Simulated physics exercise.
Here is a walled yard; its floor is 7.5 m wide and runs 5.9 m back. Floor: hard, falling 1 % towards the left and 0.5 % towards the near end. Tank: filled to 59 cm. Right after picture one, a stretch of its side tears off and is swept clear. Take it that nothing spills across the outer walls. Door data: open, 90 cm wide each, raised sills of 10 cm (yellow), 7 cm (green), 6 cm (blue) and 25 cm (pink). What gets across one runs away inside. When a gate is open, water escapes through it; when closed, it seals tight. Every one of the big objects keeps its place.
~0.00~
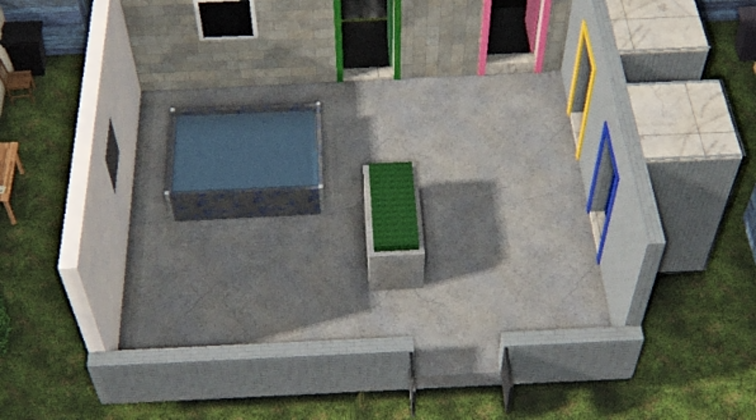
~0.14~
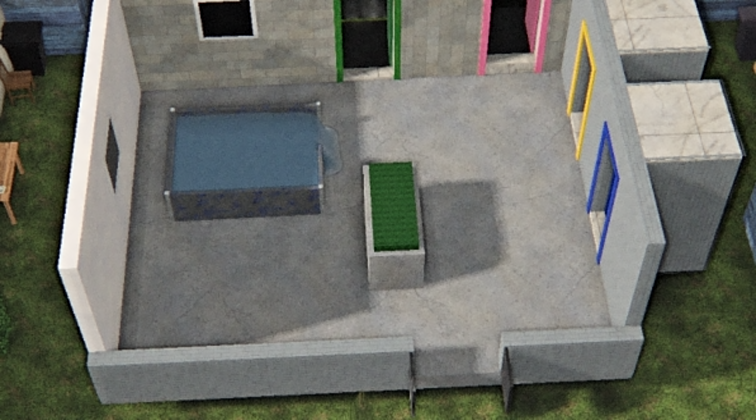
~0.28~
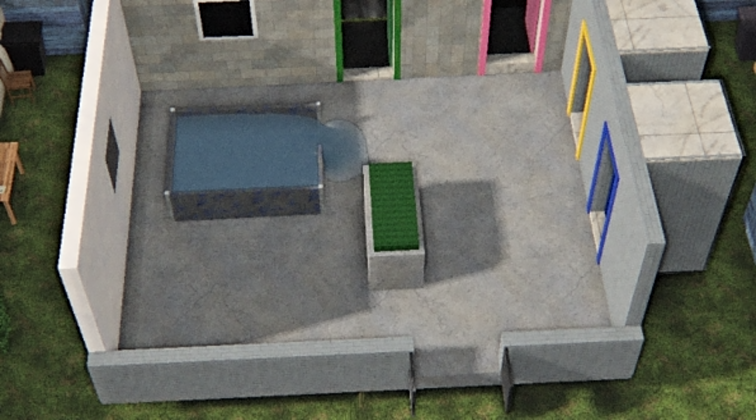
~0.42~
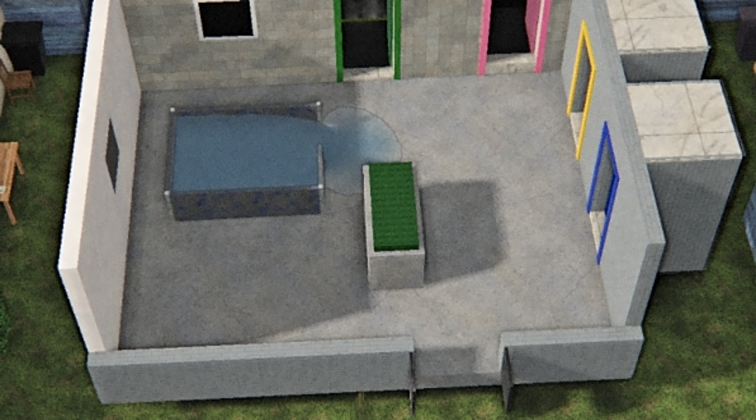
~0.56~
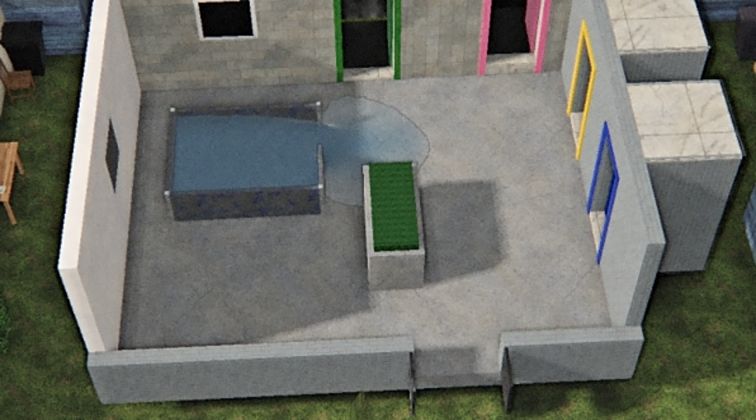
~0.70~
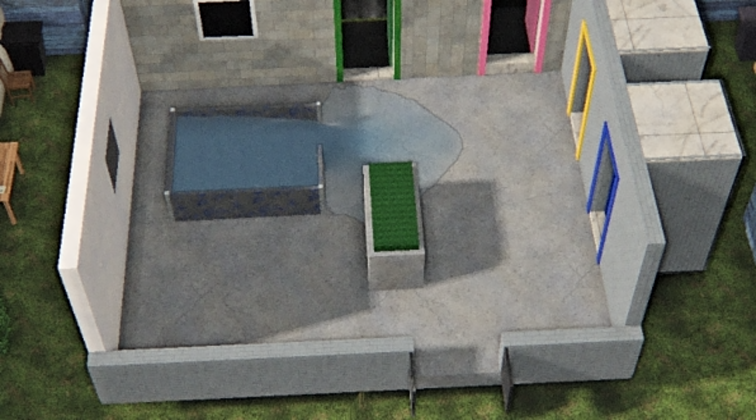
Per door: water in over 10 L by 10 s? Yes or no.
Yellow door yes, green door yes, blue door yes, pink door no.
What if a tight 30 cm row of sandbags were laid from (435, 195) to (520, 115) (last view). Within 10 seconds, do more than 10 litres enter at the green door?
Note, green vs limit: Higher.
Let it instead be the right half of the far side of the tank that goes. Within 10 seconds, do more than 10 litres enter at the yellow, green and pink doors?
Yellow beyond, green beyond, pink short.
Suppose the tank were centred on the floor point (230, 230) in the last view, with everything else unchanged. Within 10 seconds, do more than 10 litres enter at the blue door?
So the blue door keeps within it.
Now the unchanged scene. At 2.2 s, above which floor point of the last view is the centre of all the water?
Near (319, 161).
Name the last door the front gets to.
The blue door is last.
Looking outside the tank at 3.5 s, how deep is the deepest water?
Roughly 24 cm.
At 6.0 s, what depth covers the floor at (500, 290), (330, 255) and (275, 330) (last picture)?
4, 0, 0 cm.
After 1.4 s water covers 25 % of the floor and is deepest (34 cm) near (325, 148); yellow door not reached, green door 4 cm at the sill, 0 L in, blue door not reached, pink door not reached.
After 2.2 s water covers 35 % of the floor and is deepest (30 cm) near (325, 148); yellow door 16 cm at the sill, 2 L in, green door 6 cm at the sill, 13 L in, blue door not reached, pink door 10 cm at the sill, 0 L in.
After 3.5 s water covers 40 % of the floor and is deepest (24 cm) near (526, 92); yellow door 19 cm at the sill, 36 L in, green door 8 cm at the sill, 26 L in, blue door 11 cm at the sill, 12 L in, pink door 17 cm at the sill, 0 L in.
After 6.0 s water covers 50 % of the floor and is deepest (16 cm) near (536, 356); yellow door 12 cm at the sill, 65 L in, green door 6 cm at the sill, 31 L in, blue door 6 cm at the sill, 27 L in, pink door 11 cm at the sill, 0 L in.
After 10.0 s water covers 80 % of the floor and is deepest (10 cm) near (547, 355); yellow door 5 cm at the sill, 69 L in, green door 6 cm at the sill, 33 L in, blue door 4 cm at the sill, 27 L in, pink door 5 cm at the sill, 0 L in.
